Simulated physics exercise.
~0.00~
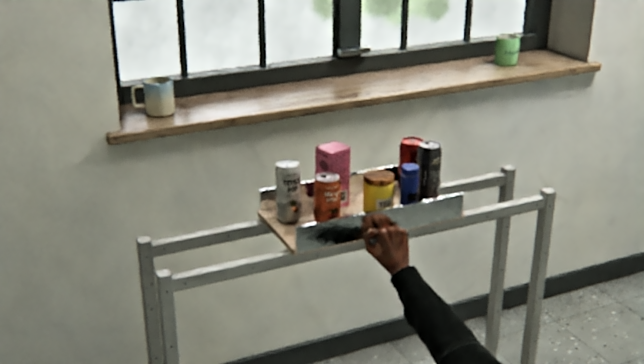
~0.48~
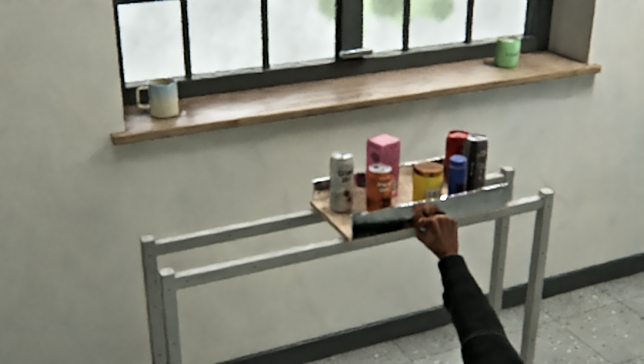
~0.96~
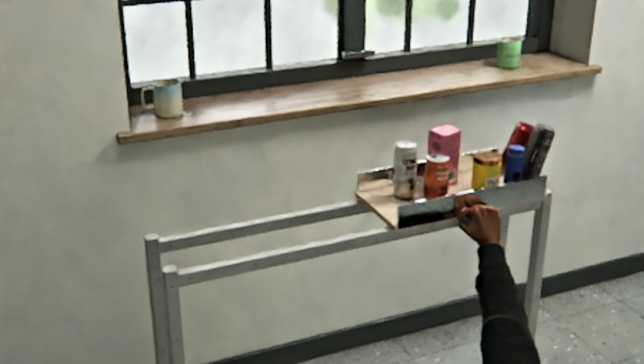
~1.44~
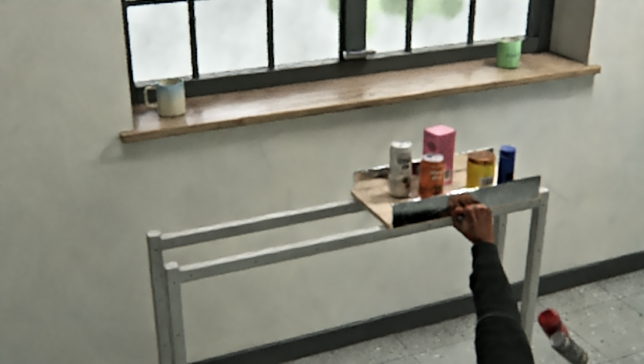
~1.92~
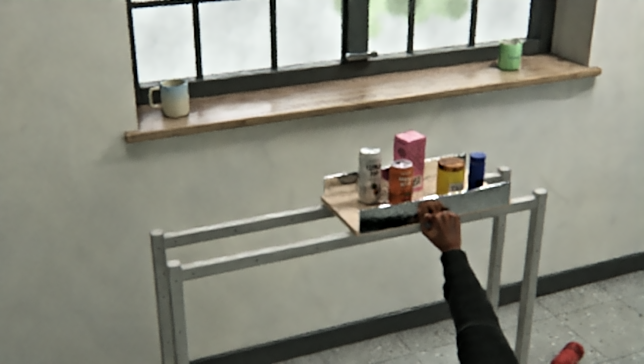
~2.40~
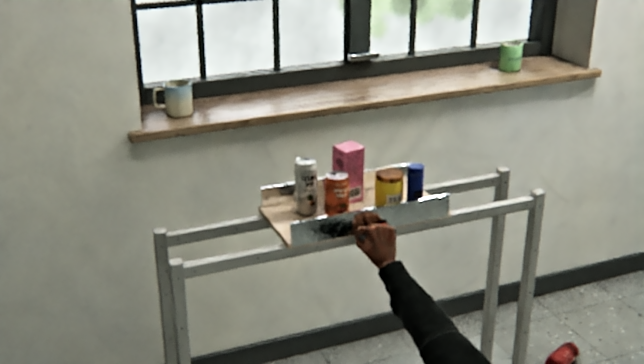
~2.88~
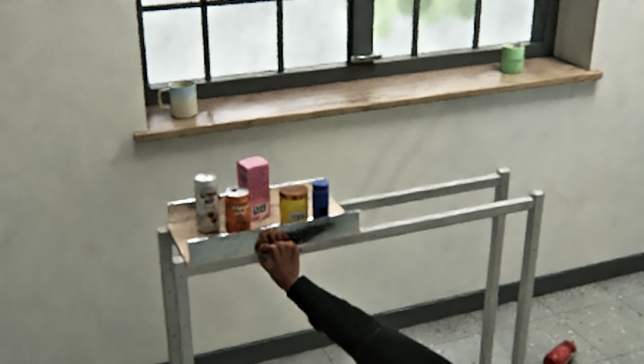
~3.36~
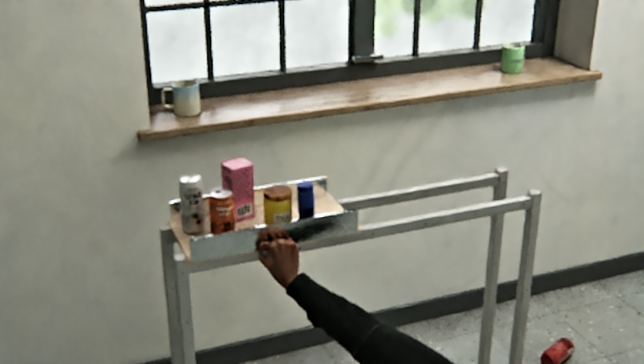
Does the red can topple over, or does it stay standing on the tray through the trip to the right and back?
The red can topples. It leans over as the tray reaches the right end, drops off and ends up on its side on the floor.
A shallow tray carrying cans, a pink carton, a yellow jar and a blue shaker slides right along a metal frame below a window, with a hand at its front edge. As it reaches the right end, the red can and the dark grey can beside it lean over. Both tumble off that end toward the floor. The hand then pushes the tray all the way back to the left end, and the remaining items shift a little leftward on it. Five items finish upright on the tray, while the red can lies on its side on the floor.
